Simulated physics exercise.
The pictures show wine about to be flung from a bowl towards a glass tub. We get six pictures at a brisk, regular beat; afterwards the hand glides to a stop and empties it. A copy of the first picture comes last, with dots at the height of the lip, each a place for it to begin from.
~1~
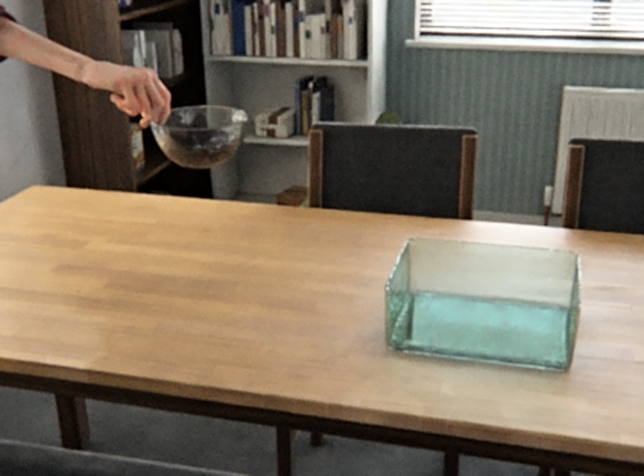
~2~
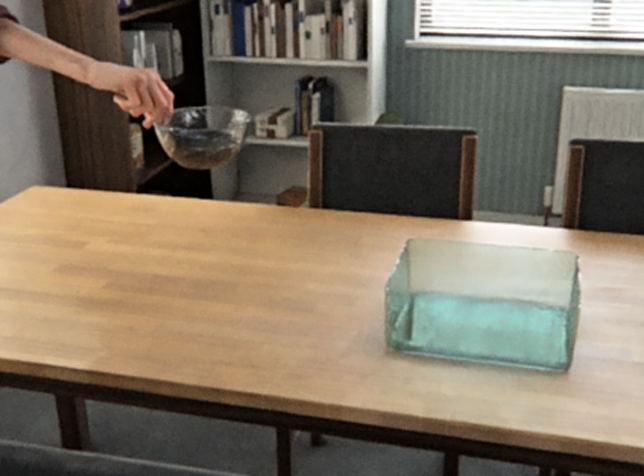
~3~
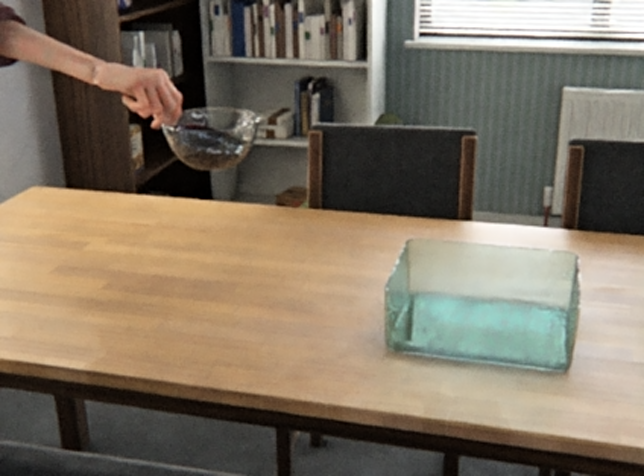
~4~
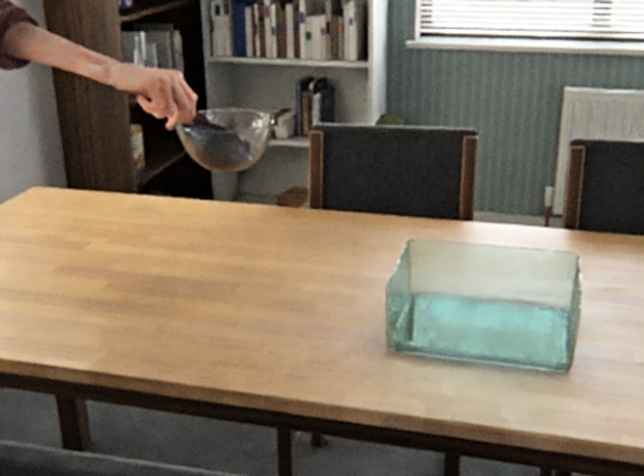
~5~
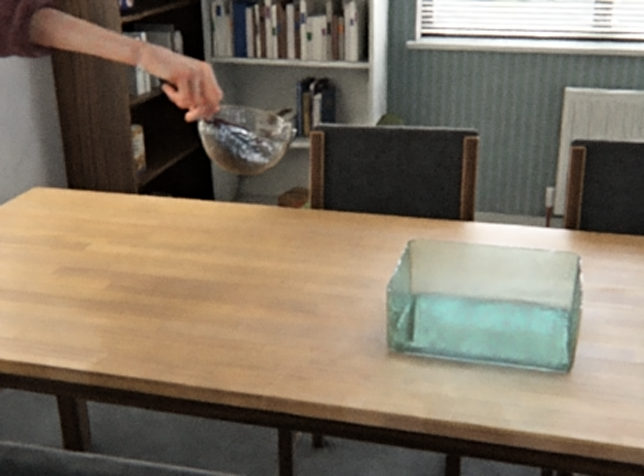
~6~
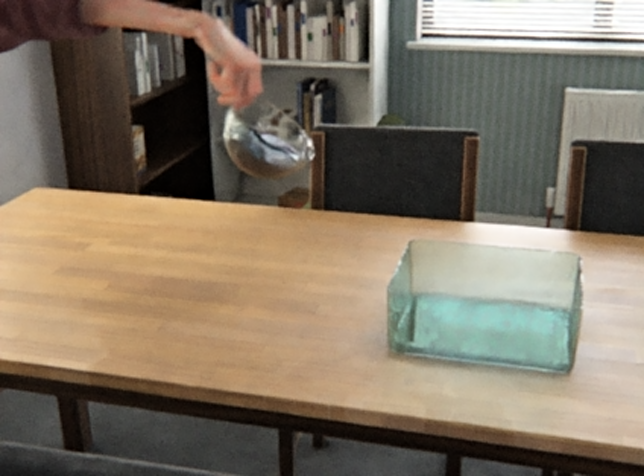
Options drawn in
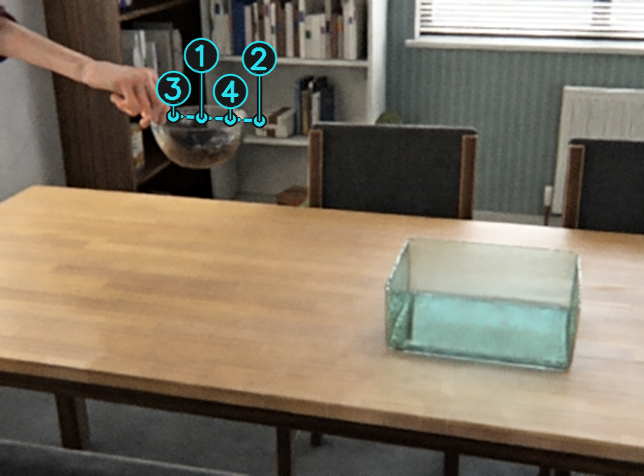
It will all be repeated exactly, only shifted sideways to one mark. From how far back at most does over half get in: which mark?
Place 2 just does it.
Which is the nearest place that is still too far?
4 it is.
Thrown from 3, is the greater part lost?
Yes, that goes wrong.
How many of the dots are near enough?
One of the four.
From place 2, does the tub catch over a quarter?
Yes.
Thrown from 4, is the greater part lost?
Yes, that goes wrong.
In cyan, 1 at (201, 117); 2 at (259, 120); 3 at (173, 116); 4 at (230, 119).
For place 1, about 0 % lands in the tub, 98 % falls short.
For place 2, about 70 % lands in the tub, 14 % falls short and 16 % goes beside or beyond.
For place 3, about 0 % lands in the tub, 100 % falls short.
For place 4, about 24 % lands in the tub, 72 % falls short and 4 % goes beside or beyond.
